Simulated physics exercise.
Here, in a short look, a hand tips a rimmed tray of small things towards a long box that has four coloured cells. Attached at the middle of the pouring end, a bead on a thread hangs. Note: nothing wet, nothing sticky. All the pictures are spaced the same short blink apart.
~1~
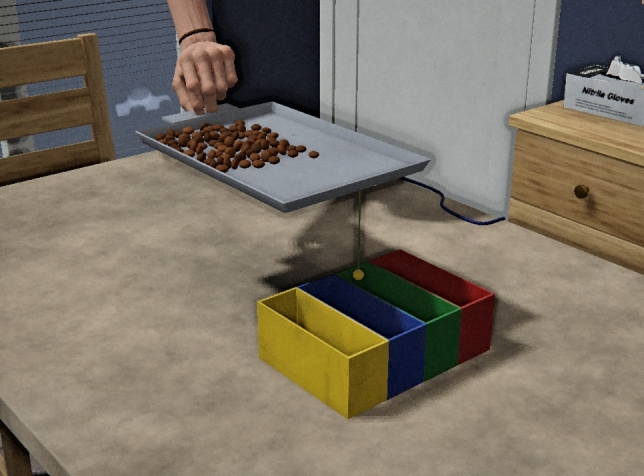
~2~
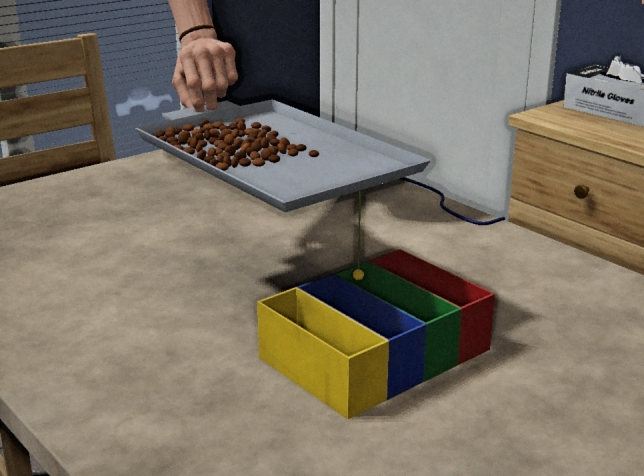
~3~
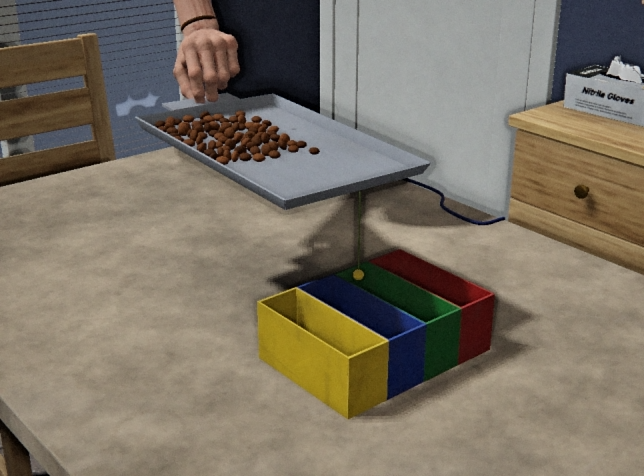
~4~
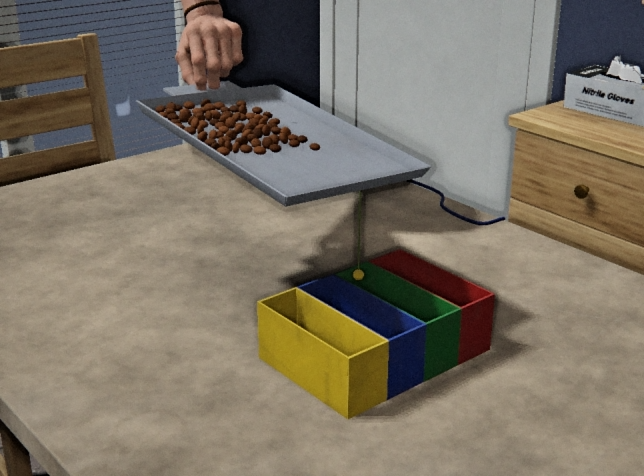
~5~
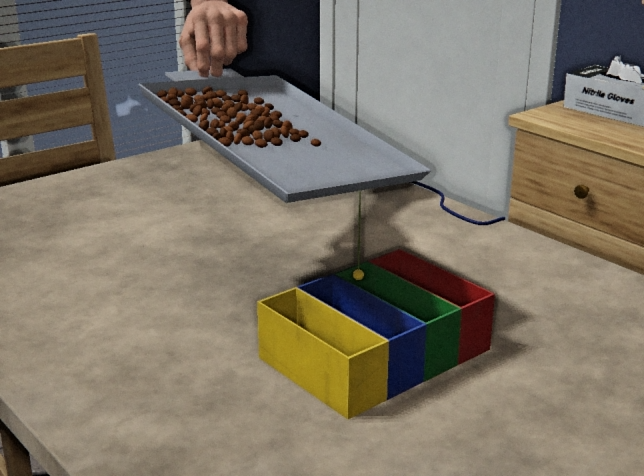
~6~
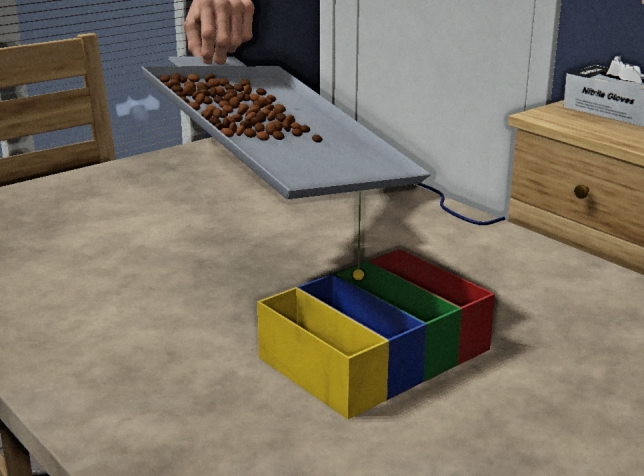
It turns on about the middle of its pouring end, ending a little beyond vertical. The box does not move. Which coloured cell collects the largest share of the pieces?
Red.
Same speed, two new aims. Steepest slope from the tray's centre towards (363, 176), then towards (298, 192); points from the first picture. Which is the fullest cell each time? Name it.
At the first place the red one, at the second the yellow one.
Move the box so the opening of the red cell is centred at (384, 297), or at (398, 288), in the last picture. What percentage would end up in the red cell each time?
About 0 and 10 per cent respectively.
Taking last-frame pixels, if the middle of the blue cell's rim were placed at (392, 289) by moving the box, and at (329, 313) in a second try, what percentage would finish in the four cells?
Close to 100 per cent, followed by close to 10 per cent.
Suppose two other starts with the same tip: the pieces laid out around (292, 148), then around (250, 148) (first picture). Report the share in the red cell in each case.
Try 1: 60 %; try 2: 70 %.
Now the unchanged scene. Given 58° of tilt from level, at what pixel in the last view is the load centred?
In the last view the centre sits at roughly (420, 202).
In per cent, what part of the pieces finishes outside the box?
About 40 %.
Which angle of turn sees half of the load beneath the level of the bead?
It is at around 65 degrees.
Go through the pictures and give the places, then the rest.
In the first picture, corners of the pouring end near (285, 200) and (423, 159), level; middle of the load near (229, 142), bits of dog kibble; bead on its thread near (358, 275); yellow cell near (368, 374); blue cell near (406, 356); green cell near (442, 339); red cell near (476, 324).
In the second picture, corners of the pouring end near (285, 199) and (423, 159), level; middle of the load near (229, 140).
In the third picture, corners of the pouring end near (286, 197) and (423, 162), tipped barely, lowest at the right corner; middle of the load near (230, 133).
In the fourth picture, corners of the pouring end near (287, 193) and (424, 165), tipped a little, lowest at the right corner; middle of the load near (230, 123).
In the fifth picture, corners of the pouring end near (289, 190) and (424, 168), tipped a little, lowest at the right corner; middle of the load near (232, 113).
In the sixth picture, corners of the pouring end near (290, 187) and (424, 172), tipped clearly, lowest at the right corner; middle of the load near (235, 103); yellow cell near (368, 374); blue cell near (406, 356); green cell near (442, 339); red cell near (476, 324).
Shortly afterwards, tray tipped steeply; near half on the tray; a little in the red cell; near half falling or outside the box.
Next, tray tipped right over; near half in the red cell; only a few in the green cell; near a third falling or outside the box.
Some moments later, tray tipped past a quarter turn; near half in the red cell; only a few in the green cell; near a third falling or outside the box.
In the end, tray tipped past a quarter turn; near half in the red cell; only a few in the green cell; none at all in the yellow cell; none at all in the blue cell; near a third outside the box.
